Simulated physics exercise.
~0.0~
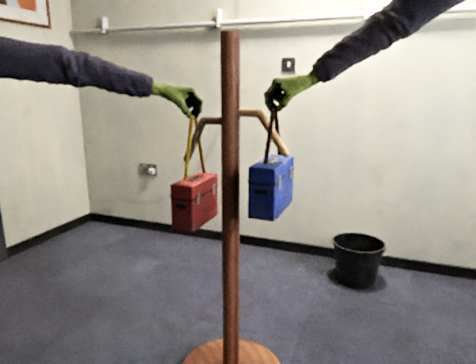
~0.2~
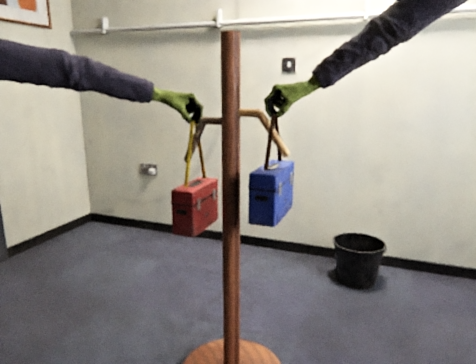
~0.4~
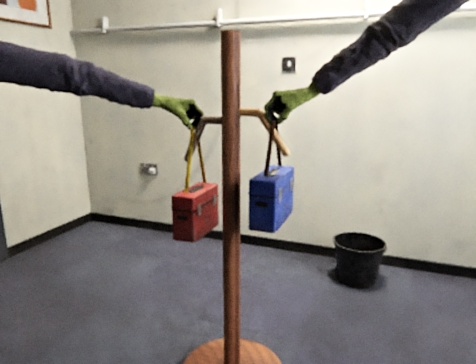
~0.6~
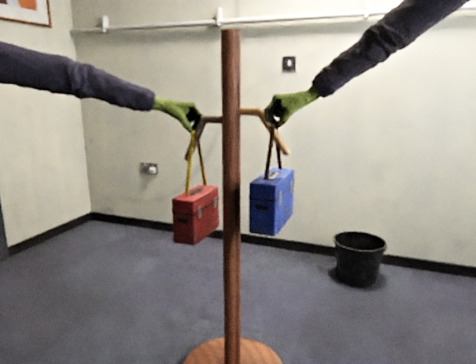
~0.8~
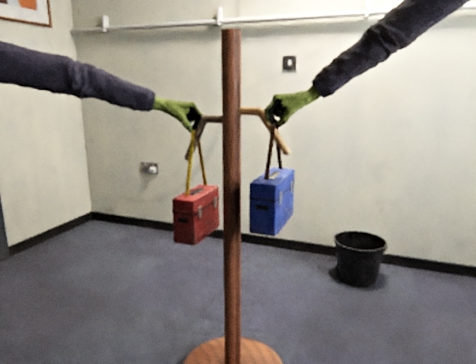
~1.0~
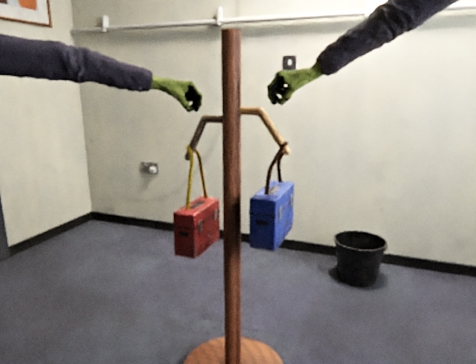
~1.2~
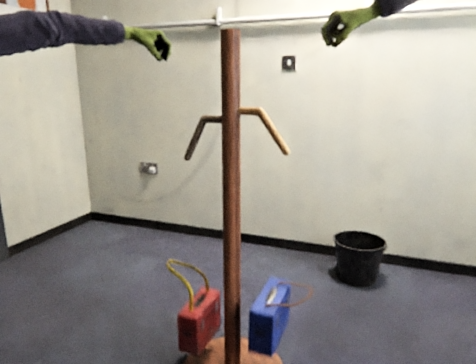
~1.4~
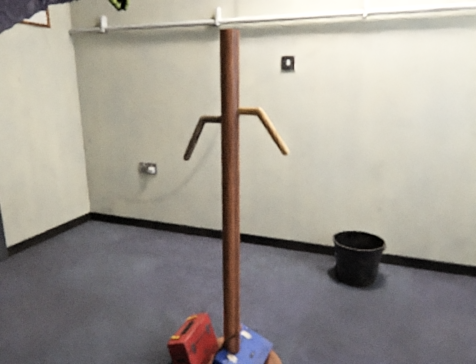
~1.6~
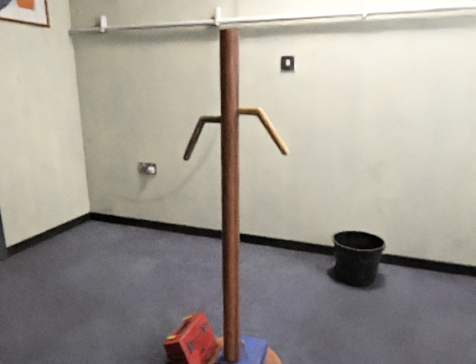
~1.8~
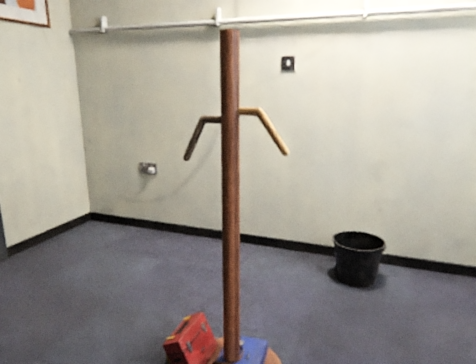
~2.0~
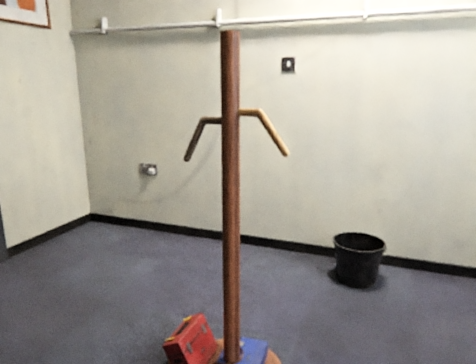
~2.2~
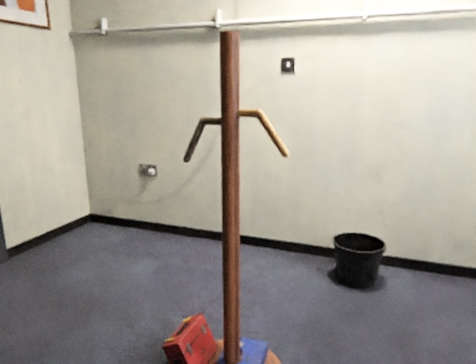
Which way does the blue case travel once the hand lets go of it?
The blue case moves down, dropping from the peg to the foot of the post.
